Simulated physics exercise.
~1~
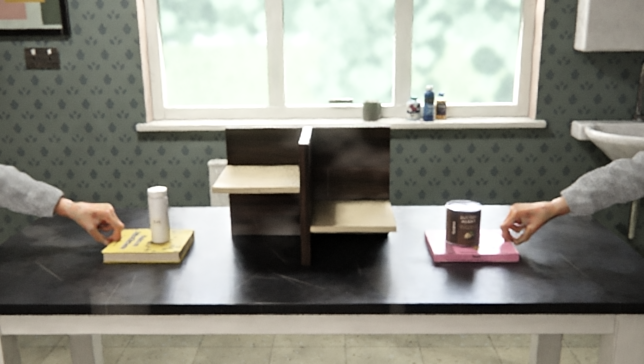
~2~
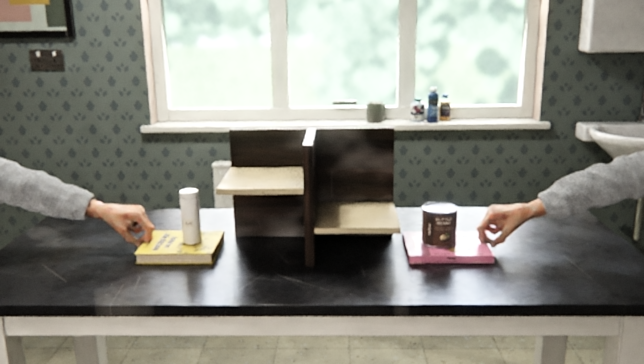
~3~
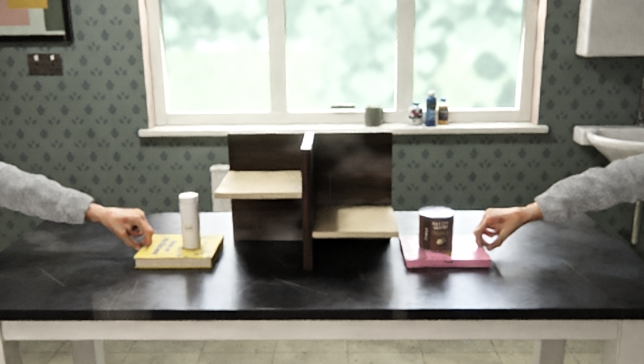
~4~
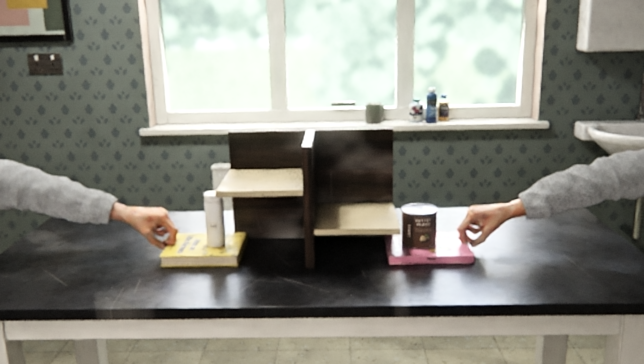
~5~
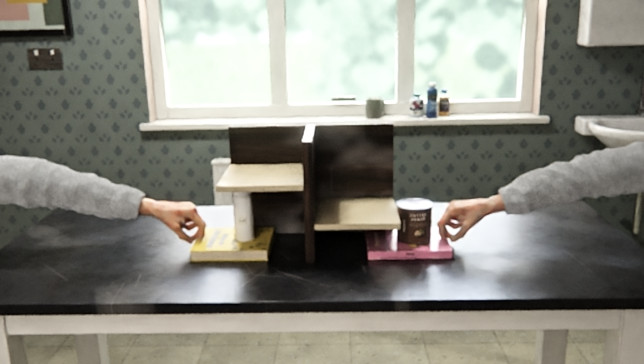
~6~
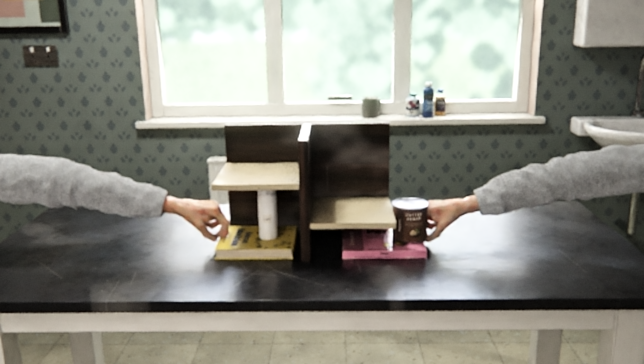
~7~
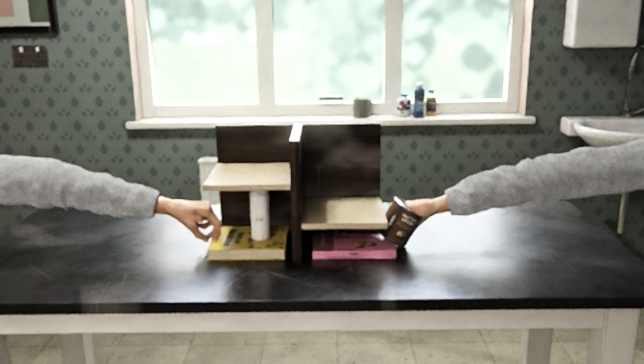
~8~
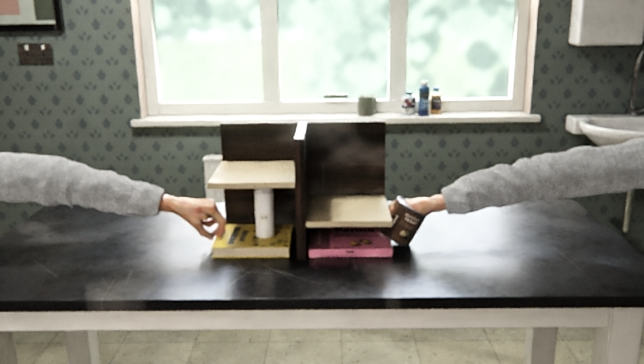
On a black table, hands slide books under shelves; the shaker fits, the tin tips.
